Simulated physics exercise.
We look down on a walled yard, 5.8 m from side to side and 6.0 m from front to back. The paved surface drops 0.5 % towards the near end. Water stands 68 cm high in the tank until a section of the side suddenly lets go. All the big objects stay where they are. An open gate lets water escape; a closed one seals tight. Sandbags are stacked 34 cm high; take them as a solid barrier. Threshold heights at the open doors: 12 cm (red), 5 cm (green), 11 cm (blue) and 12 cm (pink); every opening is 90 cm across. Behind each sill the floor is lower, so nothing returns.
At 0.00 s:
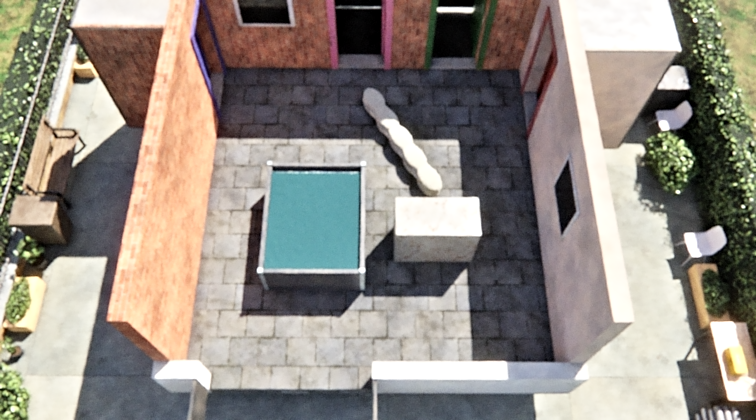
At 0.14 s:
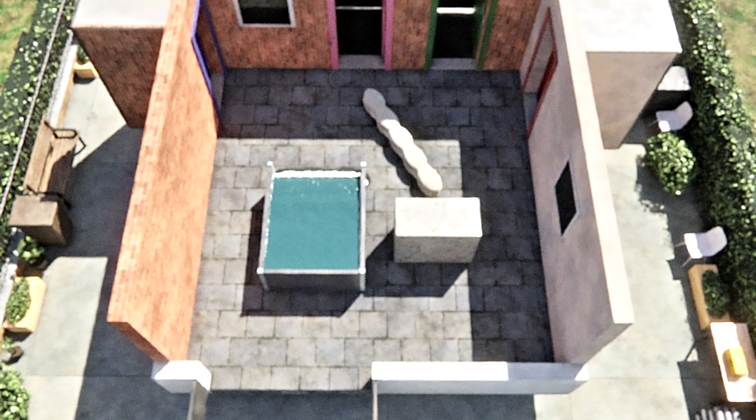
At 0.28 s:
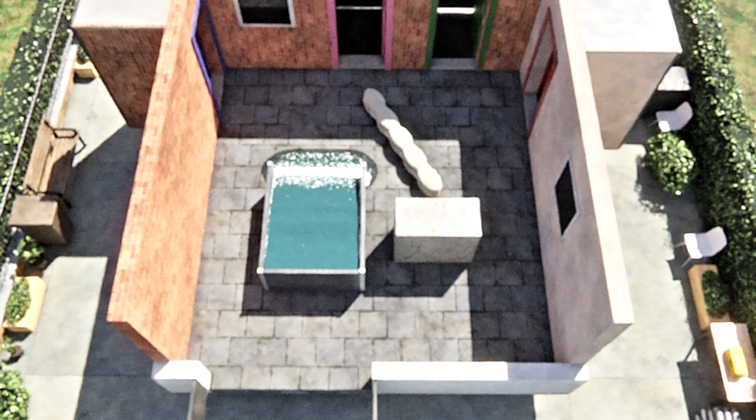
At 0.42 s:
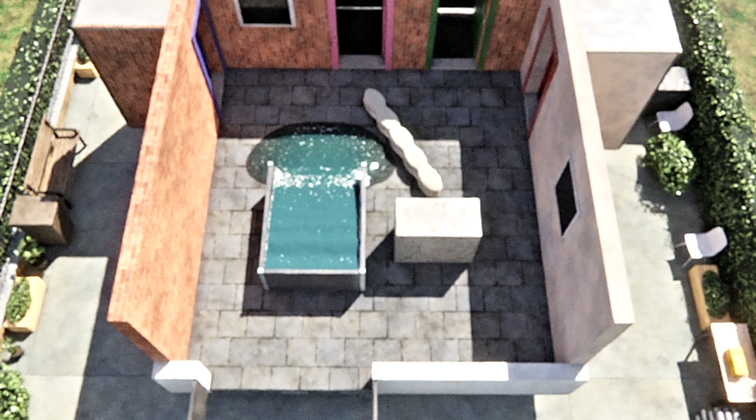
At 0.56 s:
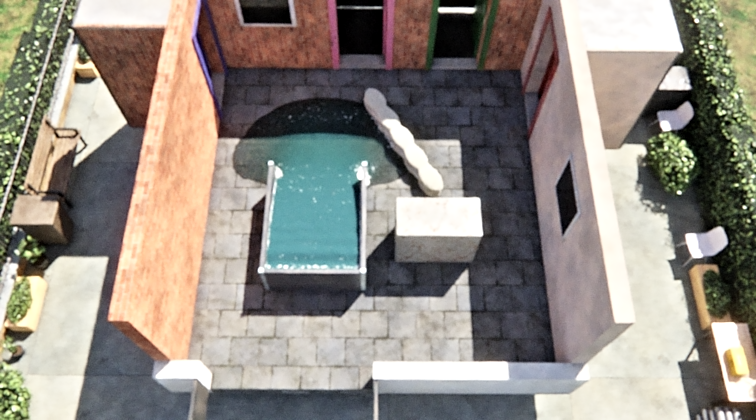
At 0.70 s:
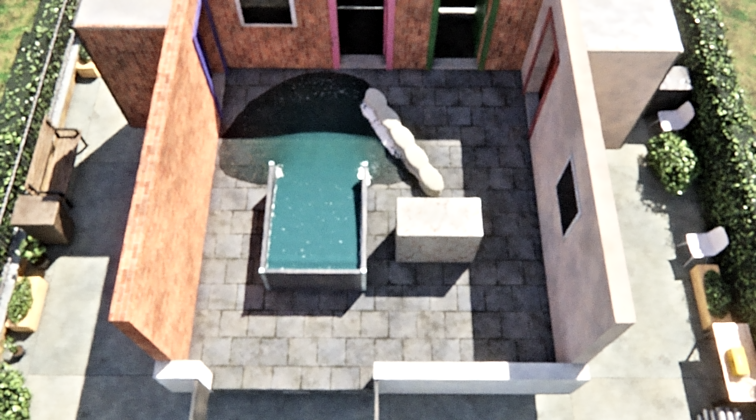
Teal water sits still in a square tank on a paved, walled yard, then starts pouring out over the tank's far side. It spreads across the paving in a widening, foamy, rounded sheet, growing smoother as it reaches the left wall and the lumpy pale barrier.
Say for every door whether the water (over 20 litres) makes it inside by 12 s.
The water let in: At the red door it keeps below the limit; at the green door it keeps below the limit; at the blue door it exceeds the limit; at the pink door it exceeds the limit.
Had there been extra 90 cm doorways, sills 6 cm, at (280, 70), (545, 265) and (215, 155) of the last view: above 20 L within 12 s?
In turn: Past it, under, not over.
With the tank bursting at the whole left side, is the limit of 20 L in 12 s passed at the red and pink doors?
Then: Red not over, pink below.
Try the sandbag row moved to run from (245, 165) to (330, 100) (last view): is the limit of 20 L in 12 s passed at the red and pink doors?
Then: Red past it, pink above.
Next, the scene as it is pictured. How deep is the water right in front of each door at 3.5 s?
In cm: Red 9, green 3, blue 23, pink 15.
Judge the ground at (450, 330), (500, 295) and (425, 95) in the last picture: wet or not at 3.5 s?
In that order: Still dry, dry, under water.
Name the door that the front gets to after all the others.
The red one.
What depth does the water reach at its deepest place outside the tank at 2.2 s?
Up to some 36 cm.
After 1.4 s water covers 25 % of the floor and is deepest (42 cm) near (339, 75); red door not reached, green door not reached, blue door 9 cm at the sill, 0 L in, pink door 25 cm at the sill, 34 L in.
After 2.2 s water covers 30 % of the floor and is deepest (36 cm) near (227, 74); red door not reached, green door 2 cm at the sill, 0 L in, blue door 29 cm at the sill, 30 L in, pink door 25 cm at the sill, 104 L in.
After 3.5 s water covers 50 % of the floor and is deepest (23 cm) near (223, 105); red door 9 cm at the sill, 0 L in, green door 3 cm at the sill, 0 L in, blue door 23 cm at the sill, 145 L in, pink door 15 cm at the sill, 155 L in.
After 7.0 s water covers 75 % of the floor and is deepest (14 cm) near (187, 372); red door 6 cm at the sill, 0 L in, green door 2 cm at the sill, 0 L in, blue door 7 cm at the sill, 189 L in, pink door 6 cm at the sill, 162 L in.
After 12.0 s water covers 95 % of the floor and is deepest (6 cm) near (187, 372); red door 2 cm at the sill, 0 L in, green door 2 cm at the sill, 0 L in, blue door 3 cm at the sill, 189 L in, pink door 2 cm at the sill, 162 L in.
